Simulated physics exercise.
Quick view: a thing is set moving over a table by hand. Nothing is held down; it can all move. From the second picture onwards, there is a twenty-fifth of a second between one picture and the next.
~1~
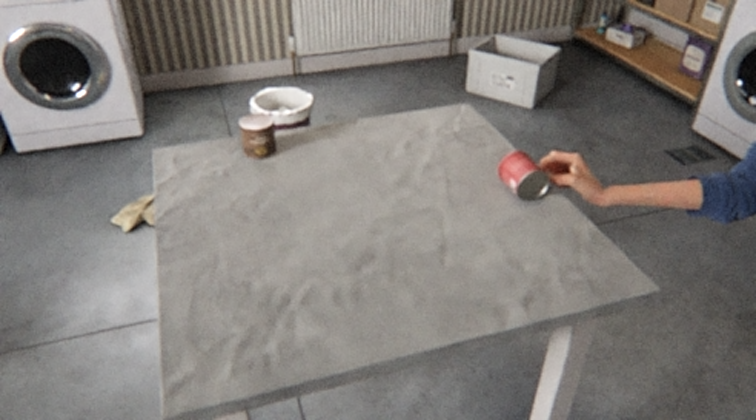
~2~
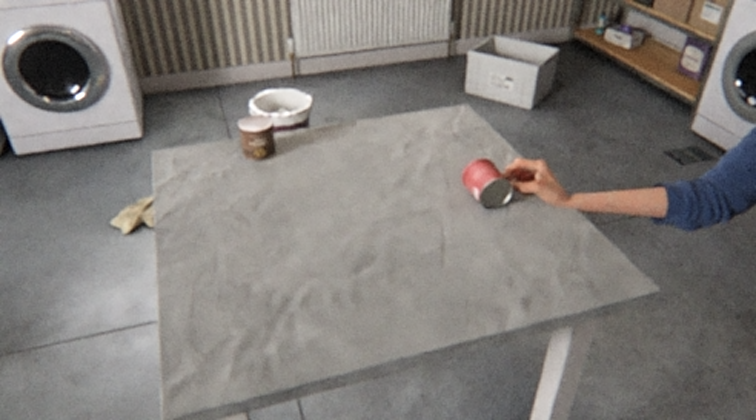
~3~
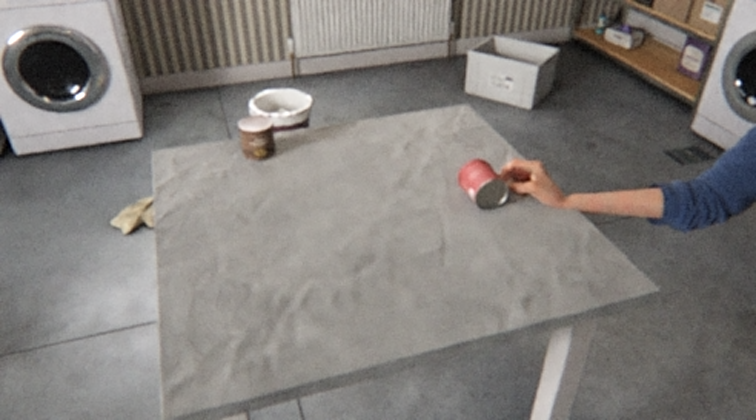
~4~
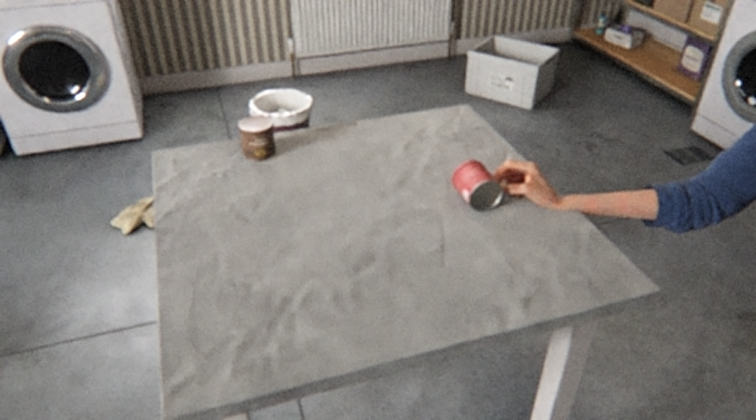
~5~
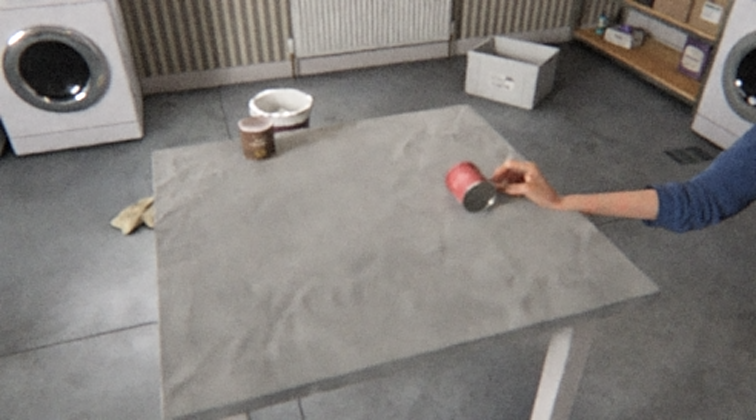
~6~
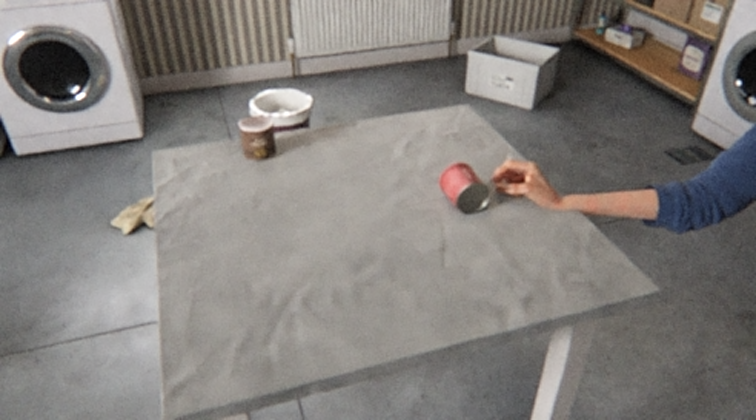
In the video, a hand reaching in from the right moves a red tin lying on its side leftward across a gray table, then the tin rolls slightly farther left, away from the fingers, while a brown container stays still.
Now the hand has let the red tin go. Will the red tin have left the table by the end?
No, it is still on the table.
Then, 0.10 s after the last picture, red tin rolled about its own width near (450, 191).
Then, 0.20 s after the last picture, red tin rolled about its own width near (438, 193).
Then, 0.30 s after the last picture, red tin rolled about its own width near (428, 195).
Then, 0.50 s after the last picture, red tin rolled well along near (416, 198).
At rest, moved from the start, red tin. Seen from the same camera at the end, red tin near (412, 199).
